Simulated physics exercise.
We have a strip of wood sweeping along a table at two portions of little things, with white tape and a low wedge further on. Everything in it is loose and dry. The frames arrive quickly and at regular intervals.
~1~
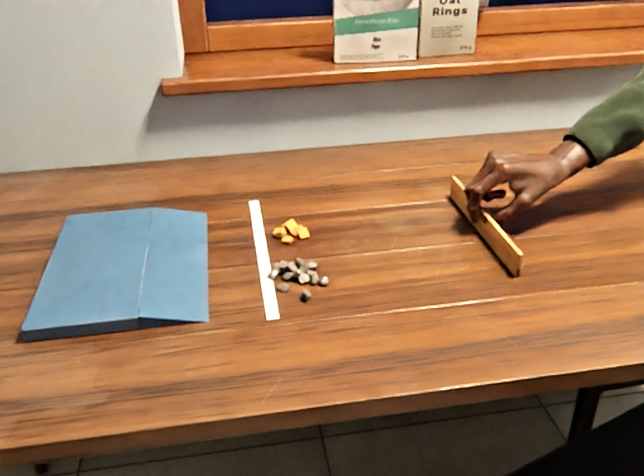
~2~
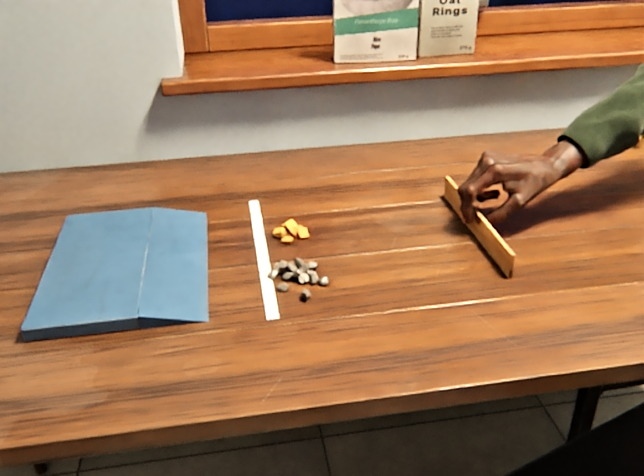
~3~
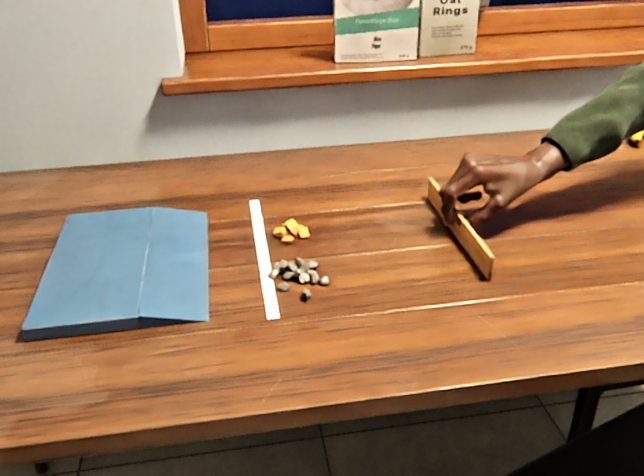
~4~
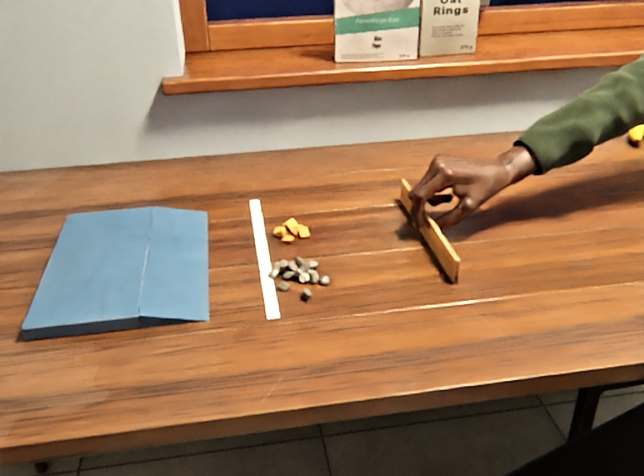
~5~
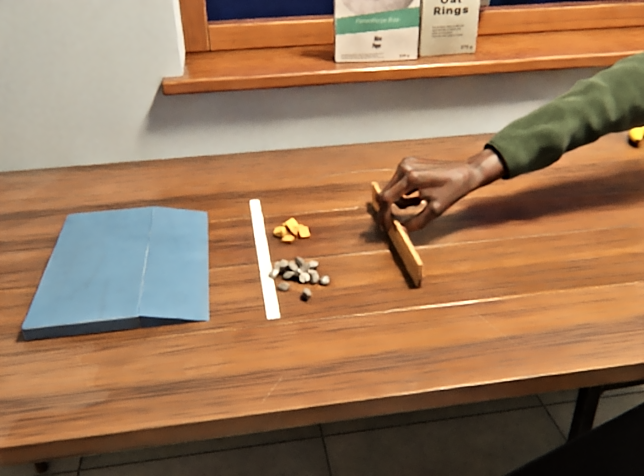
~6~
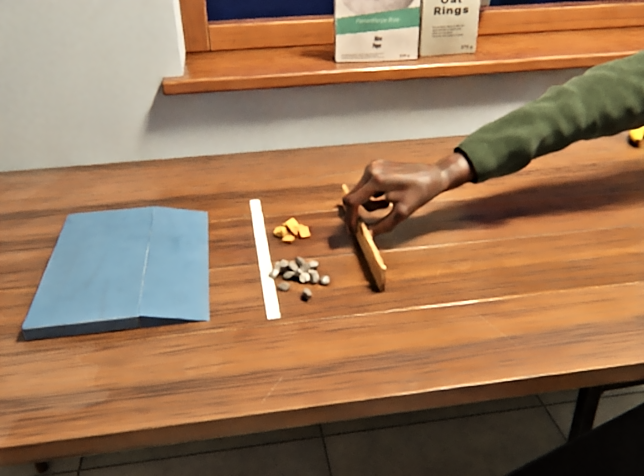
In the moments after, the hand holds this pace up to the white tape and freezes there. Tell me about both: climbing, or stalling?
Nearer portion: None on top; farther portion: None on top.
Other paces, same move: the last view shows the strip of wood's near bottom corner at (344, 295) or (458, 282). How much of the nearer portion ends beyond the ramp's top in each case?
Roughly 20 % and 0 %.
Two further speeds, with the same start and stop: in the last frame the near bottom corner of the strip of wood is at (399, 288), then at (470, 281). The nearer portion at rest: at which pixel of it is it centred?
First try about (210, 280), second try about (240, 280).
Then, 0.11 s later than the last frame, strip of wood still moving, near (297, 227); nearer portion every one short of the ramp; farther portion every one short of the ramp.
Then, 0.23 s later than the last frame, strip of wood stopped at the white tape; nearer portion every one short of the ramp; farther portion every one short of the ramp.
Then, 0.51 s later than the last frame, strip of wood stopped at the white tape; nearer portion roughly two thirds on the ramp, roughly a third short of the ramp; farther portion the larger part on the ramp, roughly a quarter short of the ramp.
When it is over, strip of wood stopped at the white tape; nearer portion not one past the top, roughly half on the ramp, roughly half short of the ramp; farther portion not one past the top, the larger part on the ramp, roughly a quarter short of the ramp.
